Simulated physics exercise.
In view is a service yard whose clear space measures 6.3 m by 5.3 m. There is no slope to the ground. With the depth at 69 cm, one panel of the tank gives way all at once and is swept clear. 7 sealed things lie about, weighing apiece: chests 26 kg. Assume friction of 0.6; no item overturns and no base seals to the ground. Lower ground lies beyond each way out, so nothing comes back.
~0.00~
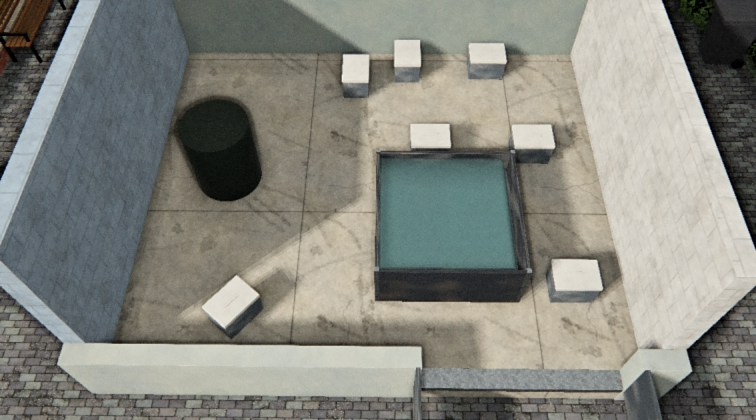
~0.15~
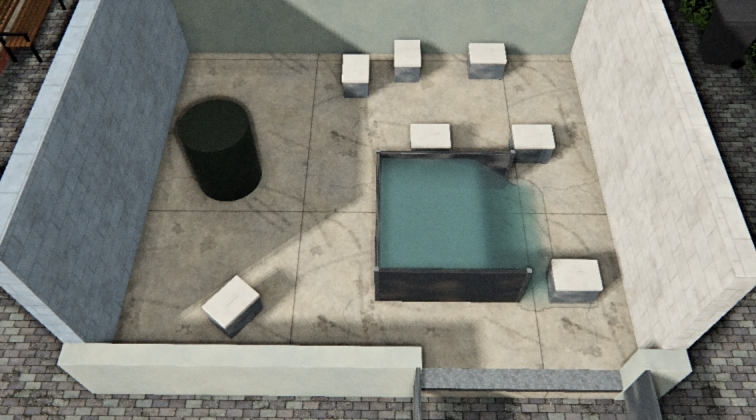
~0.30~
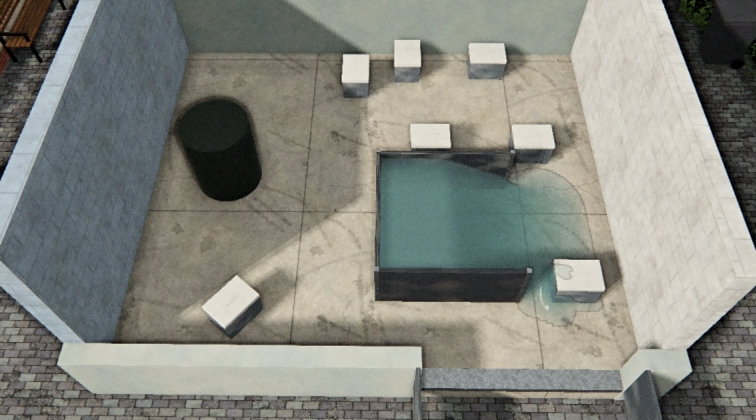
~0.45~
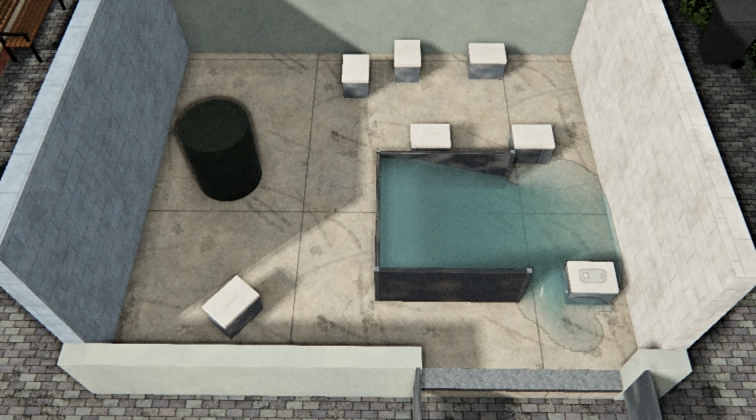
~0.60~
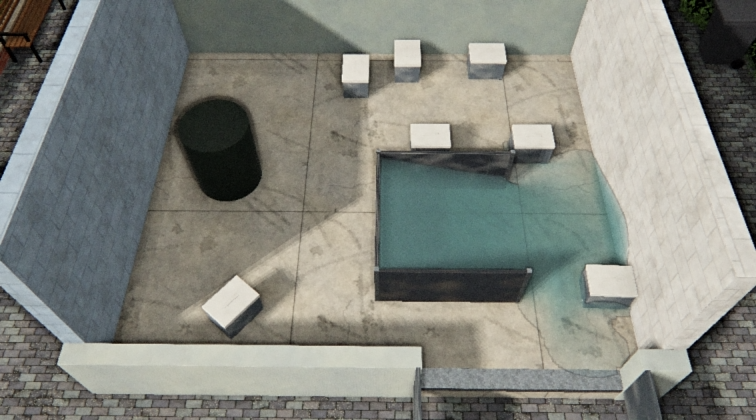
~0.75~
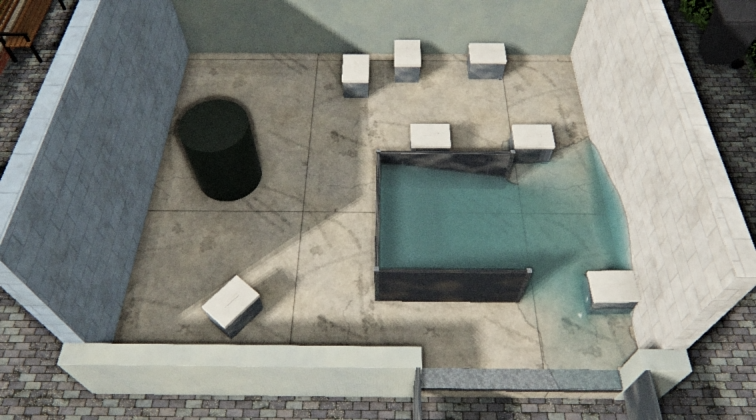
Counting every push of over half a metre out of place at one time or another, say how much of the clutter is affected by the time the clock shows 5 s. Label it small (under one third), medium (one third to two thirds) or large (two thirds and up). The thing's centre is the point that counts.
Medium.
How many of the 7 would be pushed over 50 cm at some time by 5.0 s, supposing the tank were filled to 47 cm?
1.
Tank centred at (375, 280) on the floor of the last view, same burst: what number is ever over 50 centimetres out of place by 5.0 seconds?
Then 3 of them would.
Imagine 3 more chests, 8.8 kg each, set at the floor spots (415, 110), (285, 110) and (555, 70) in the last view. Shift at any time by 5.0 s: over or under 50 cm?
In the order asked: Above the mark; below the mark; above the mark.
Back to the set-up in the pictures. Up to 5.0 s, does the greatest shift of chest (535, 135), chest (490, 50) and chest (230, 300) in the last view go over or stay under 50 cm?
First exceeding it, second exceeding it, third falling below it.
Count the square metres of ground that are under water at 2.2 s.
At that time the wet patch spans about 12.0 m2.
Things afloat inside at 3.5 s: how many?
By my count, 0.
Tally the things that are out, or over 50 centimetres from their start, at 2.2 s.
I get 1.
After 1.1 s 1 of 7 are over 50 cm from their spots; 0 afloat.
After 2.2 s 1 of 7 are over 50 cm from their spots; 0 afloat.
After 3.5 s 3 of 7 are over 50 cm from their spots; 0 afloat.
After 5.0 s 4 of 7 are over 50 cm from their spots, and 4 have been at some point; 0 afloat.
